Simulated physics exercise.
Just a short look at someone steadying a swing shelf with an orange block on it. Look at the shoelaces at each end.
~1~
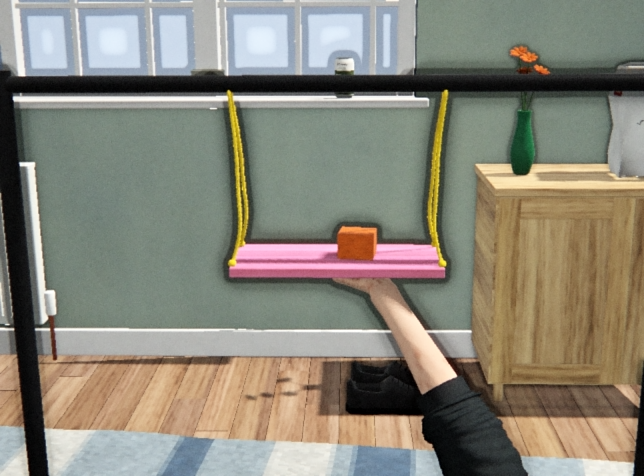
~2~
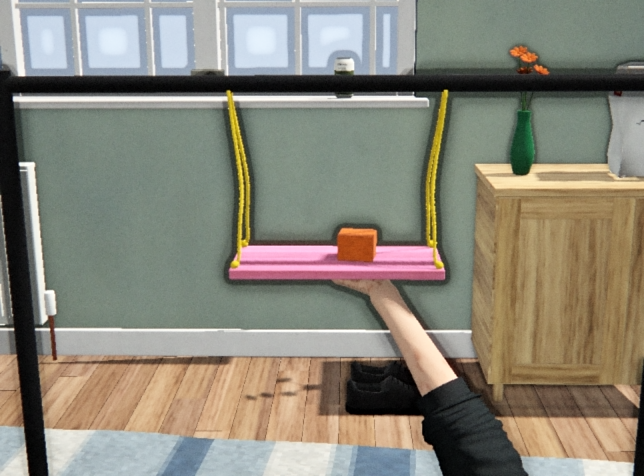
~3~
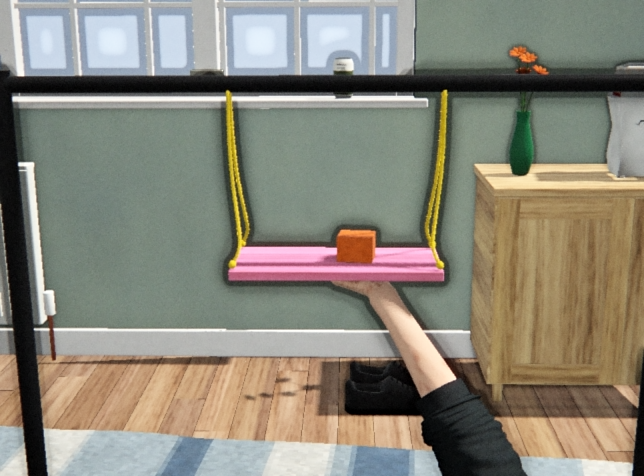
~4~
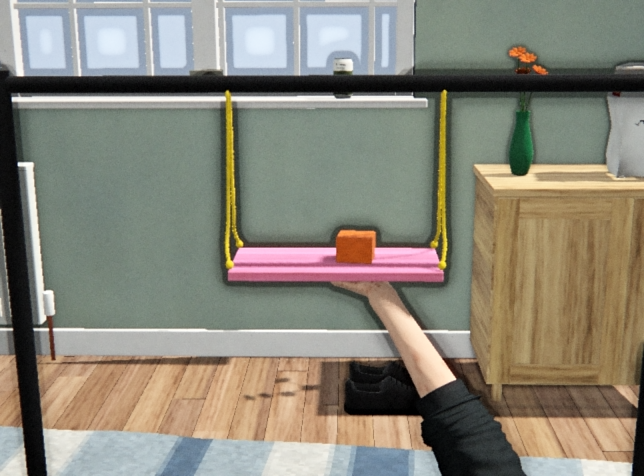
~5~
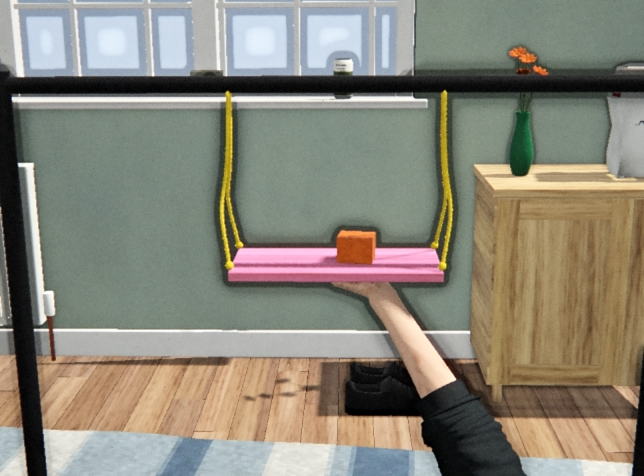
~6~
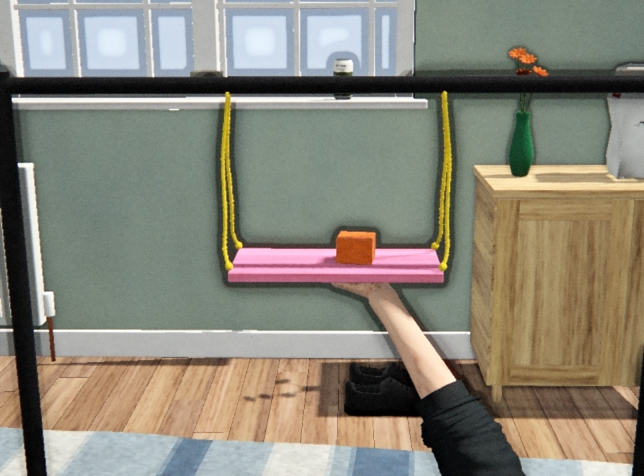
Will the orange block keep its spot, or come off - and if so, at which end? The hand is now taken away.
I'd bet it stays aloft when only the cords hold things.
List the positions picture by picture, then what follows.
The first frame shows orange block (357, 243); pink shelf (337, 273).
The second frame shows orange block (357, 245).
The third frame shows orange block (356, 246).
The fourth frame shows orange block (356, 247); pink shelf (335, 277).
The fifth frame shows orange block (356, 248).
The sixth frame shows orange block (356, 248); pink shelf (335, 278); left shoelaces almost straight; right shoelaces almost straight.
Then, 0.26 s later than the last view, board level; block on the board near (356, 250).
Finally, board level; block on the board near (356, 251). The orange block keeps its place.
